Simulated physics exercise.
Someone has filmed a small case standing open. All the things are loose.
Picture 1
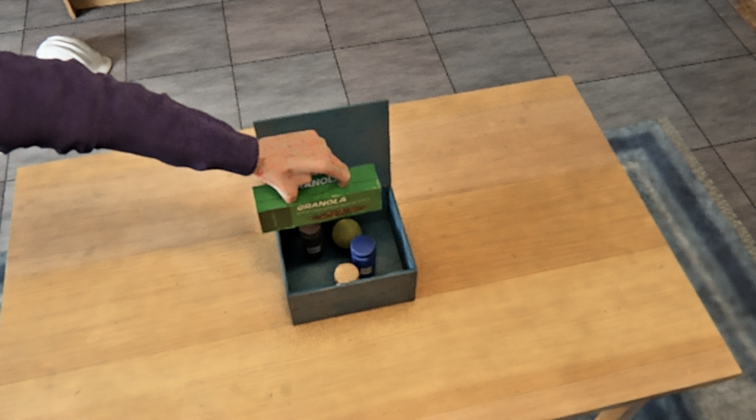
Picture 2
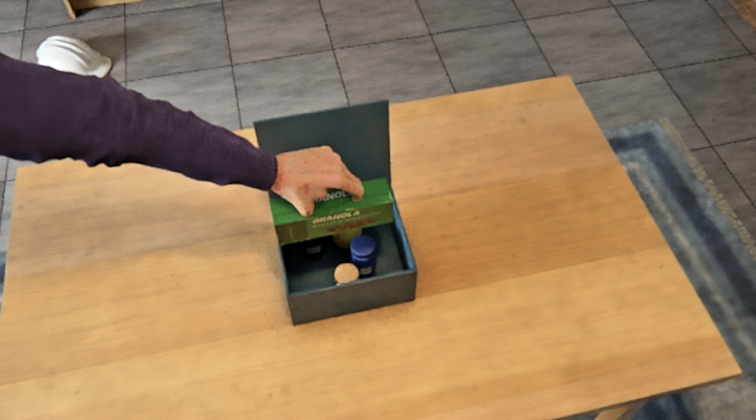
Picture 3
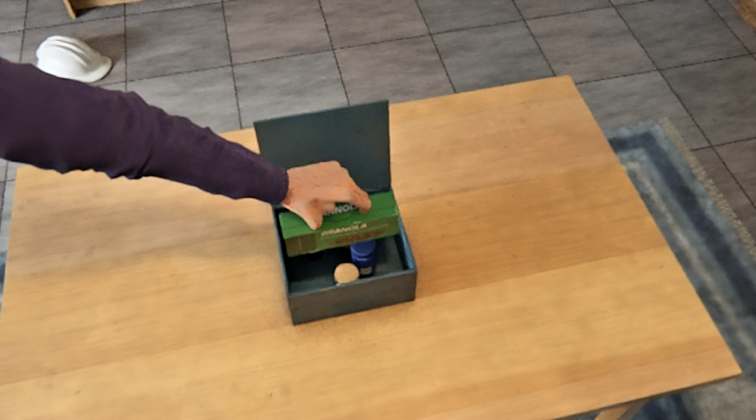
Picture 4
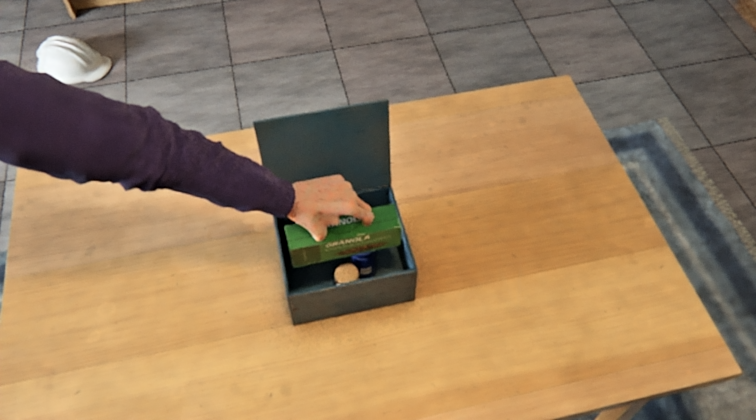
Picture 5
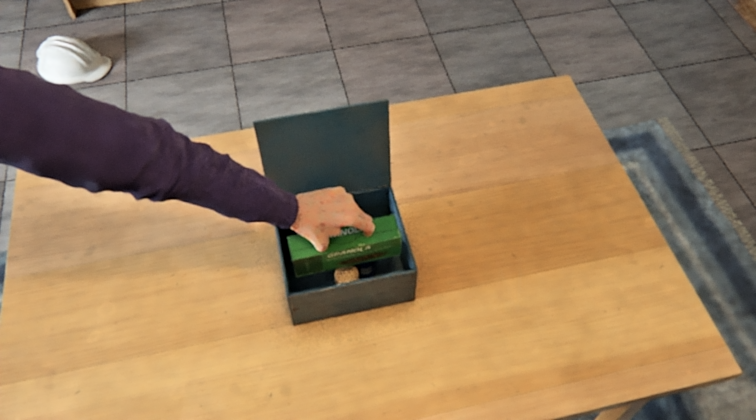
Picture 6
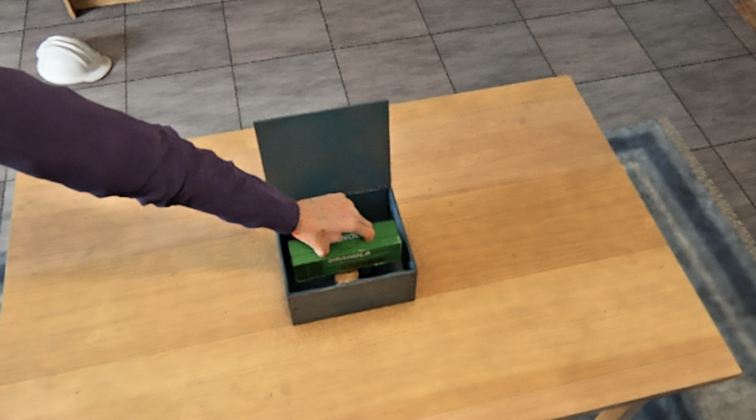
A green carton, gripped from above by a hand in a dark purple sleeve, was lowered into an open dark case on a wooden table, gradually covering the blue-capped container and other small items inside.
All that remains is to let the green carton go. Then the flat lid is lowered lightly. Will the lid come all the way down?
It is held up.
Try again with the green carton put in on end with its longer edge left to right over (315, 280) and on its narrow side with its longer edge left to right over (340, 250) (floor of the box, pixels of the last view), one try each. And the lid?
First try: It stays ajar; second try: It shuts flat.
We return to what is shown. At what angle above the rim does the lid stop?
Some 20° above the rim.
Then, 1.20 s later than the last frame, lid starting down; green carton tilted by 19° near (338, 254).
Then, 1.80 s later than the last frame, lid 45° above the rim; green carton tilted by 19° near (338, 254).
When it is over, lid 21° above the rim; left askew, green carton; the other 4 as before. End places, in pixels of the last picture, green carton near (342, 258).
